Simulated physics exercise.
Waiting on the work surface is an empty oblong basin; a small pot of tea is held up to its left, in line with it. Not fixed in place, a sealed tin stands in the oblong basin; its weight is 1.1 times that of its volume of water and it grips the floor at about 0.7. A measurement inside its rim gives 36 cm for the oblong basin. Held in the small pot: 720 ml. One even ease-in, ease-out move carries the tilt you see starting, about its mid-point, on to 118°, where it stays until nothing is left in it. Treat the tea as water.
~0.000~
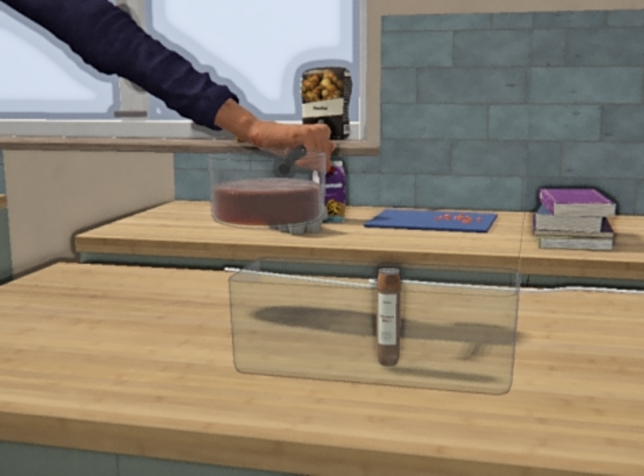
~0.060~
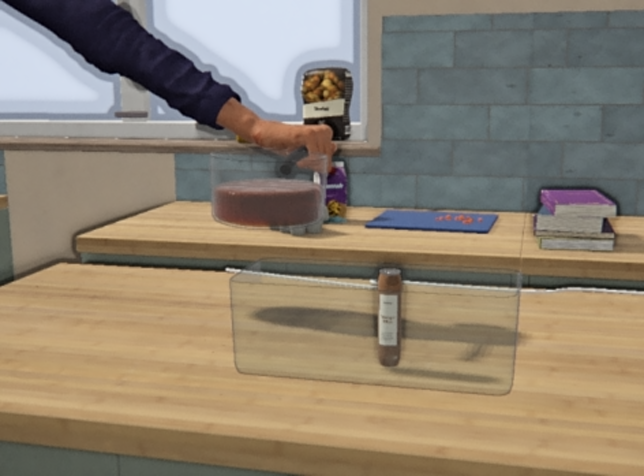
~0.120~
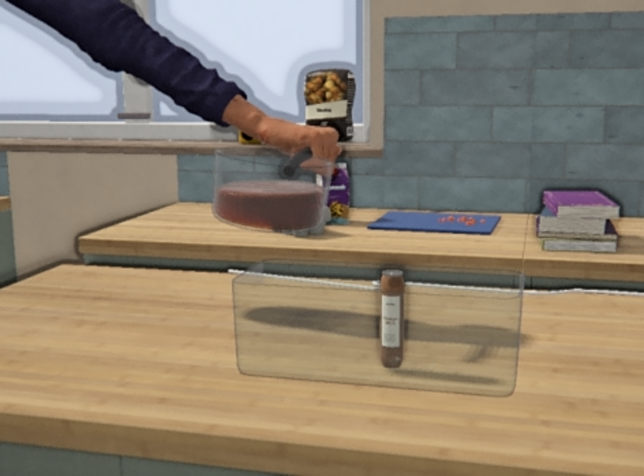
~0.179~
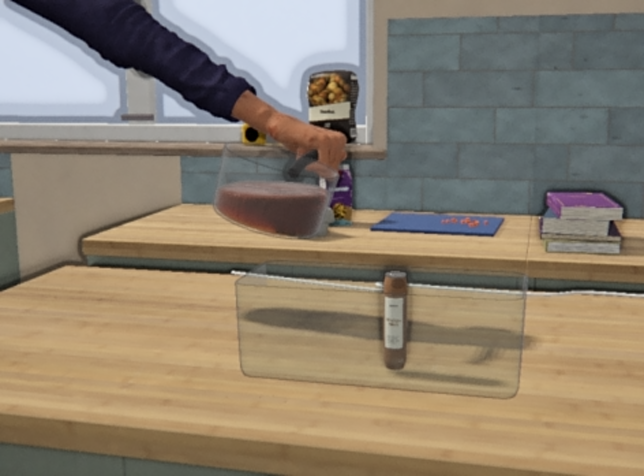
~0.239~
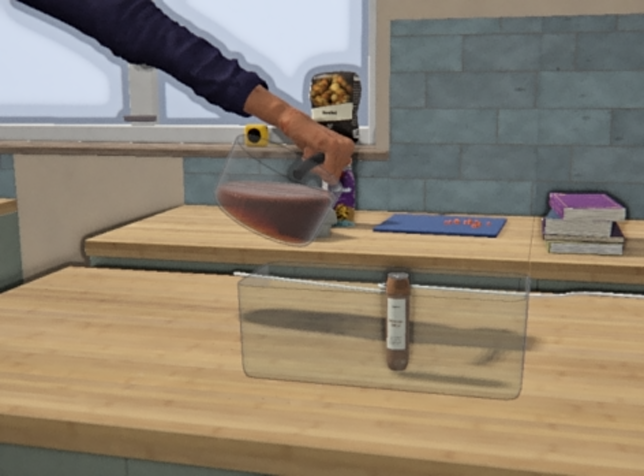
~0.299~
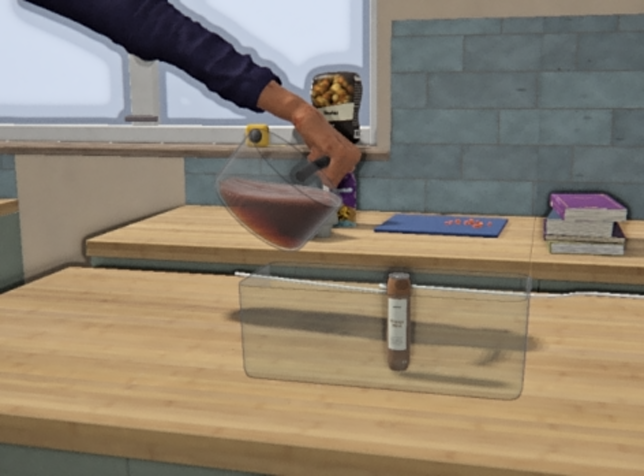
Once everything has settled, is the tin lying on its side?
No.
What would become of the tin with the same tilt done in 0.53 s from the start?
Outcome - the tin remains standing.
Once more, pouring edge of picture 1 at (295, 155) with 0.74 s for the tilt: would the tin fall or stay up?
It does not tip.
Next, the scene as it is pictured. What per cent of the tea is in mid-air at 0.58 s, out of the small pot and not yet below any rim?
I'd put it at about 24 percent.
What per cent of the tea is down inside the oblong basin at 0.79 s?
About 94 per cent.
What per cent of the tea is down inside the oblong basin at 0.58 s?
About 50 per cent.
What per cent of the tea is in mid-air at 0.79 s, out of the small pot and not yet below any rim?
3 per cent, roughly.
By 0.58 s the tilt is 105° and 25 per cent is still to pour; the tin stands where it began.
By 0.79 s the tilt is 118° and 3 per cent is still to pour; the tin stands where it began.
By 1.00 s the tilt is 118° and 0 per cent is still to pour; the tin stands where it began.
By 1.24 s the tilt is 118° and 0 per cent is still to pour; the tin stands where it began.
At rest the tin stands where it began.
